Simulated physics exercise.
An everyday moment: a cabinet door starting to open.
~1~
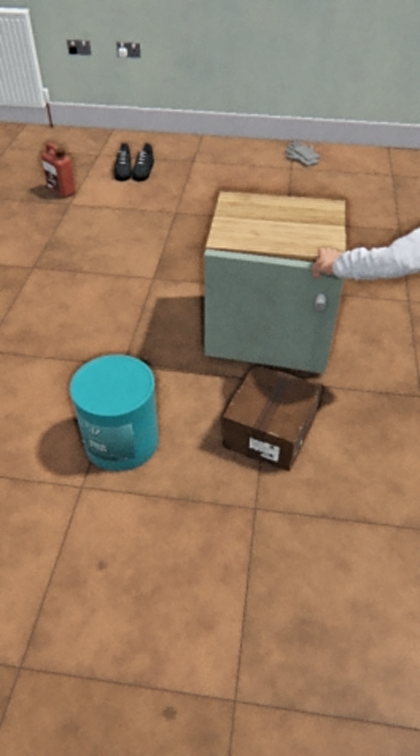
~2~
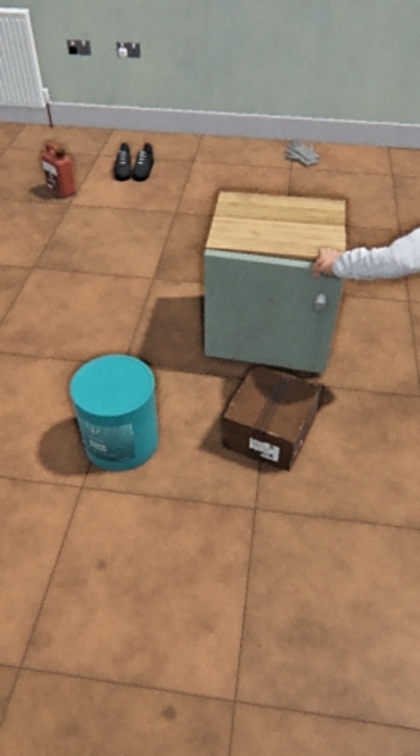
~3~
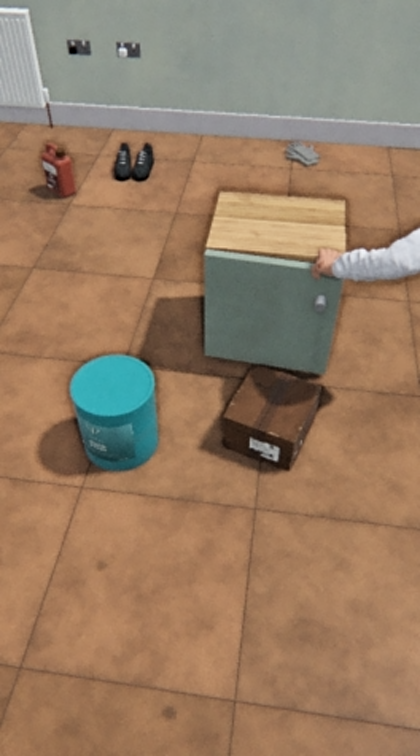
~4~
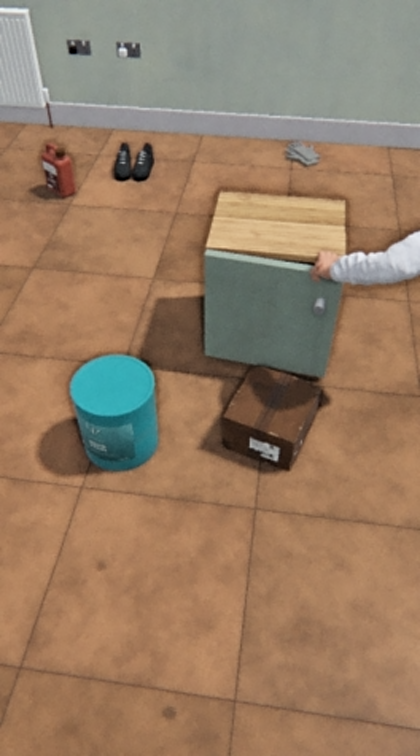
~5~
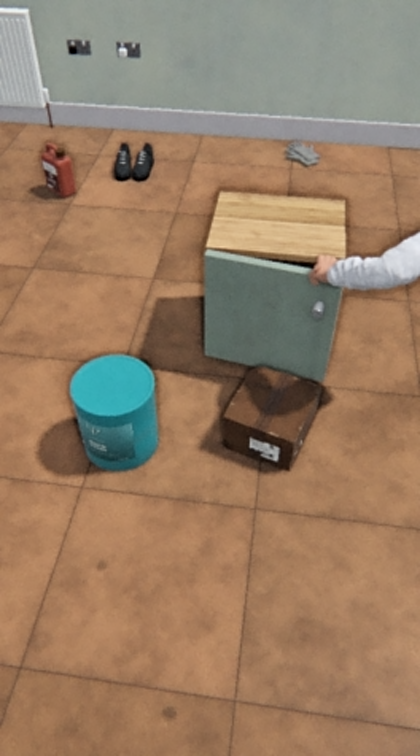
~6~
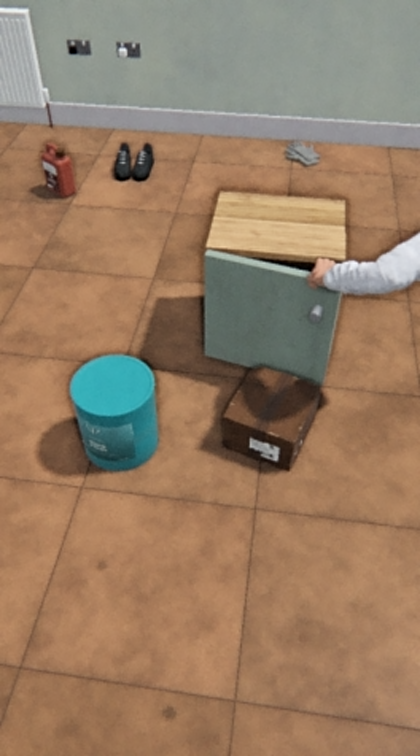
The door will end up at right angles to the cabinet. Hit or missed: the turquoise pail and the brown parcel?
The turquoise pail stays untouched and the brown parcel gets shoved.
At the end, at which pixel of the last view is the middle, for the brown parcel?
Near (172, 476).
Then, 1.24 s past the last view, door 49° open; turquoise pail at rest near (118, 414); brown parcel travelled a little near (240, 440).
Finally, the turquoise pail remains where it is, near (118, 414); the brown parcel is pushed along, near (172, 476).
